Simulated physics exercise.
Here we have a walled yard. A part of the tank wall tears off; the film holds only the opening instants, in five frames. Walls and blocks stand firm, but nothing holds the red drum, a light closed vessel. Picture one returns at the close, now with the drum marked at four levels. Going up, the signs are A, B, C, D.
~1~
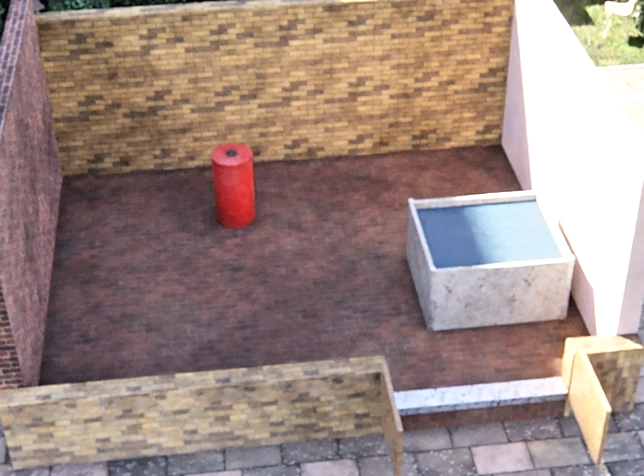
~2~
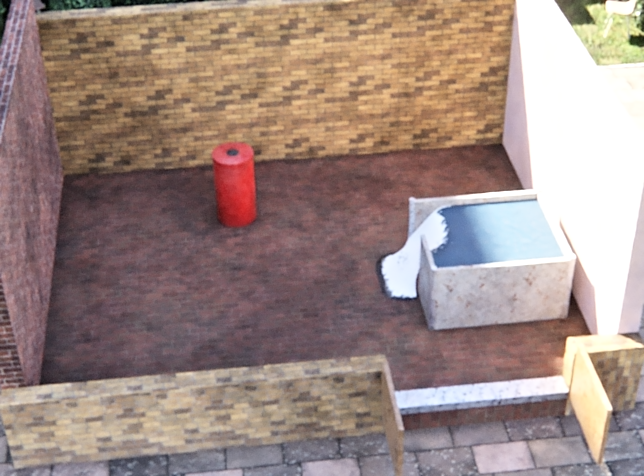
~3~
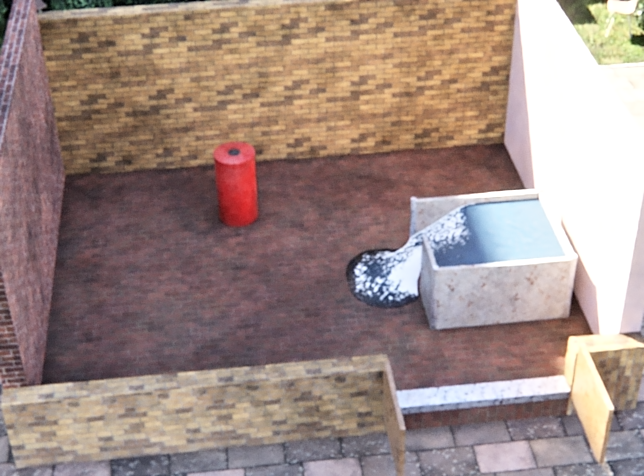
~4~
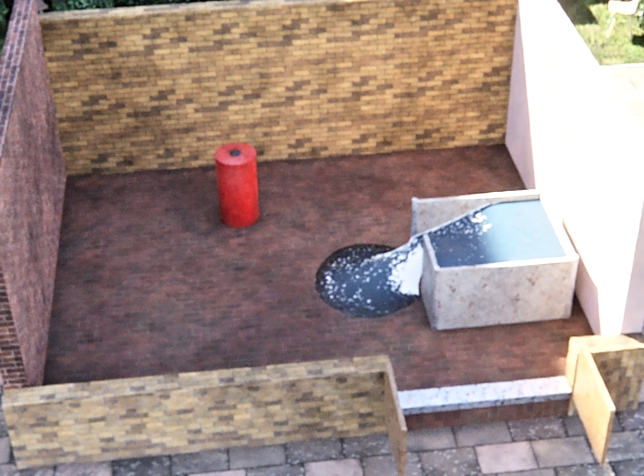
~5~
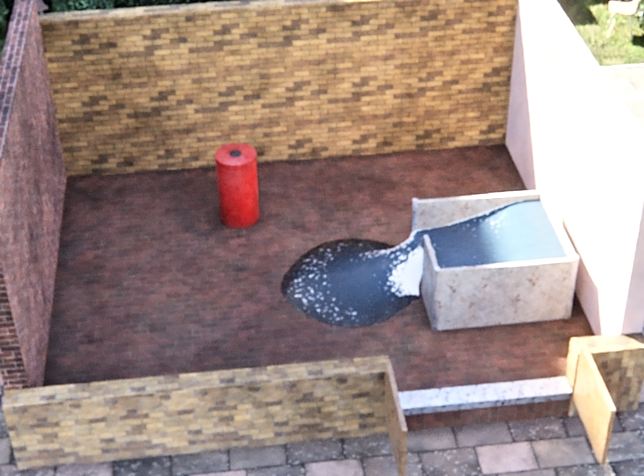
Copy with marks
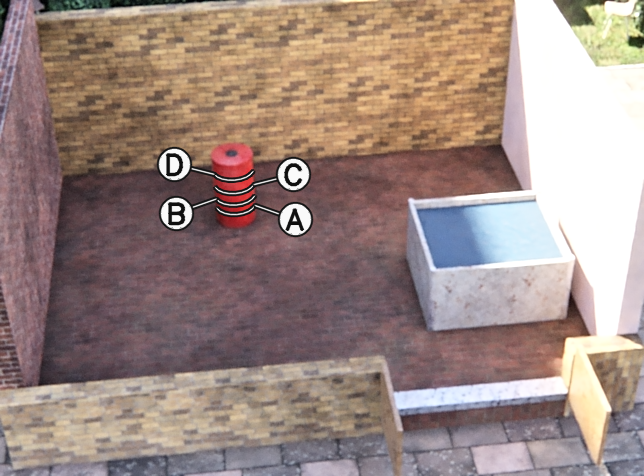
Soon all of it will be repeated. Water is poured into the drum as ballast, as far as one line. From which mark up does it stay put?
Choose A.
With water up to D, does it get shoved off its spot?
No.
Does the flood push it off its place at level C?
No, not at all.
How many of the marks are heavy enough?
All of them.
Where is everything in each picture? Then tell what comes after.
The first picture shows lid of the red drum at (232, 154); tank full, its middle at (488, 235); open gate at (476, 351).
In the second picture, 1 % of the ground wet, in view closest to the drum at (383, 265).
In the third picture, 3 % of the ground wet, in view closest to the drum at (357, 263).
In the fourth picture, 5 % of the ground wet, in view closest to the drum at (340, 253).
The fifth picture shows lid of the red drum at (236, 154); 7 % of the ground wet, in view closest to the drum at (309, 256).
On the marked copy, A at (236, 214); B at (236, 205); C at (235, 193); D at (234, 180); from the bottom up A, B, C, D.
Choosing A, it does not move.
Choosing B, it does not move.
Choosing C, it does not move.
Choosing D, it does not move.
